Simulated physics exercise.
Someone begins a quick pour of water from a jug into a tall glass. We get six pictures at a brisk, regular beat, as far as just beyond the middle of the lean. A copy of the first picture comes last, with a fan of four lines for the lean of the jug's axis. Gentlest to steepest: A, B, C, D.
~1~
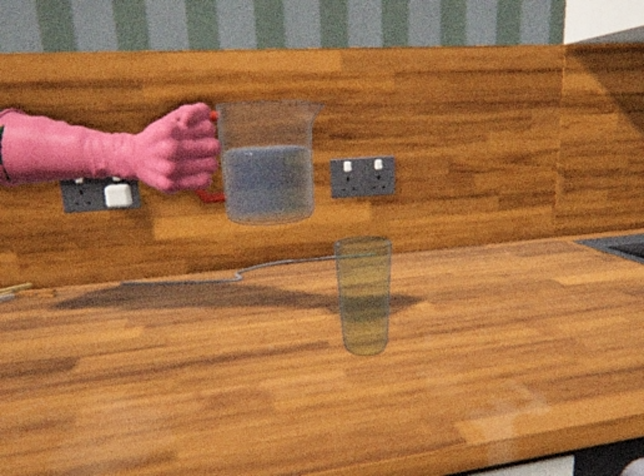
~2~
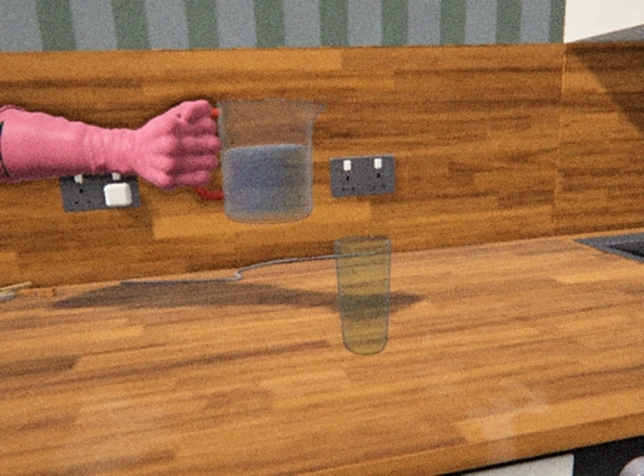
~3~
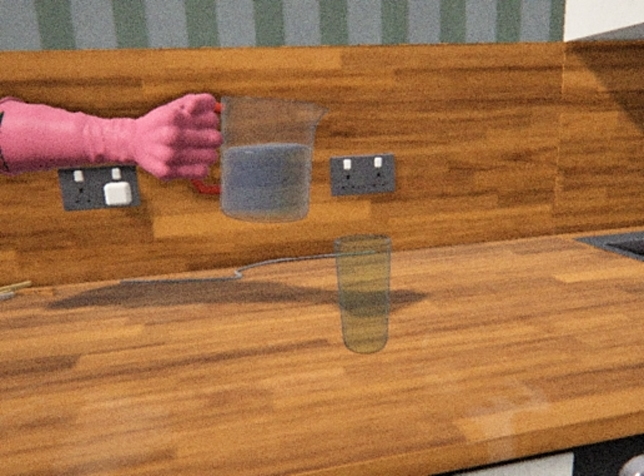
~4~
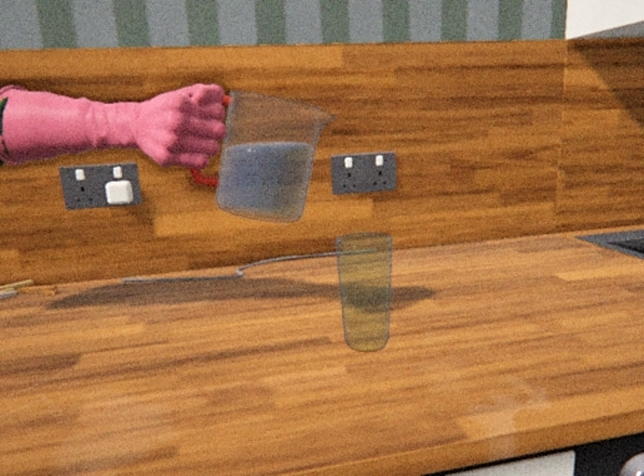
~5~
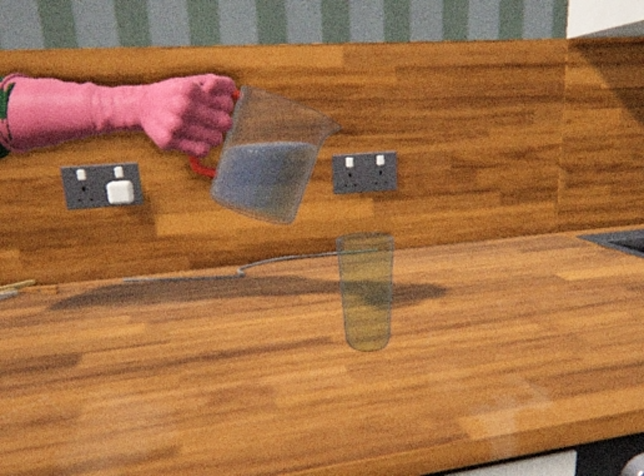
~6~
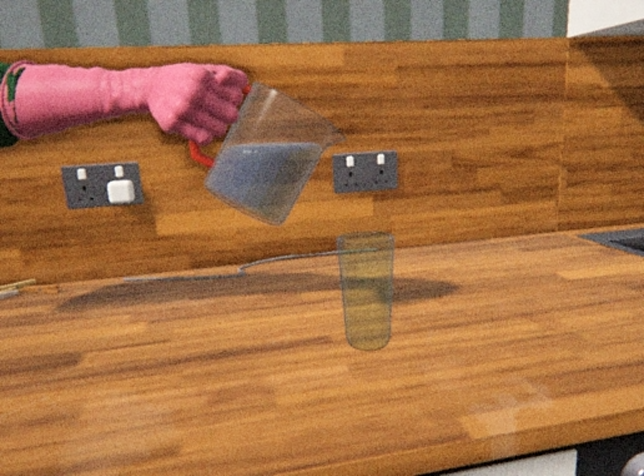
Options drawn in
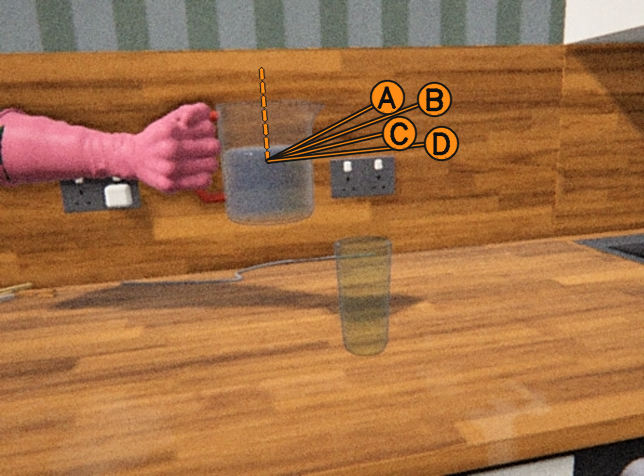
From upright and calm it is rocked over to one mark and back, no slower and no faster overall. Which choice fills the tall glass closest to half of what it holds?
Take A.
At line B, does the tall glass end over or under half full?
Over half.
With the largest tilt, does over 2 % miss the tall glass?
Yes.
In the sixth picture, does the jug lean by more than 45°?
No, it does not.
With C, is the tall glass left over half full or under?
Over half.
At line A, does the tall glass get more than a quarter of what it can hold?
Yes.
In orange, A at (373, 106); B at (418, 104); C at (381, 134); D at (424, 144).
If A is chosen, the tall glass ends with about 50 % of what it can hold; 5 % of the water is spilt.
If B is chosen, the tall glass ends with about 76 % of what it can hold; 3 % of the water is spilt.
If C is chosen, the tall glass ends with about 95 % of what it can hold; 6 % of the water is spilt.
If D is chosen, the tall glass ends with about 94 % of what it can hold; 20 % of the water is spilt.
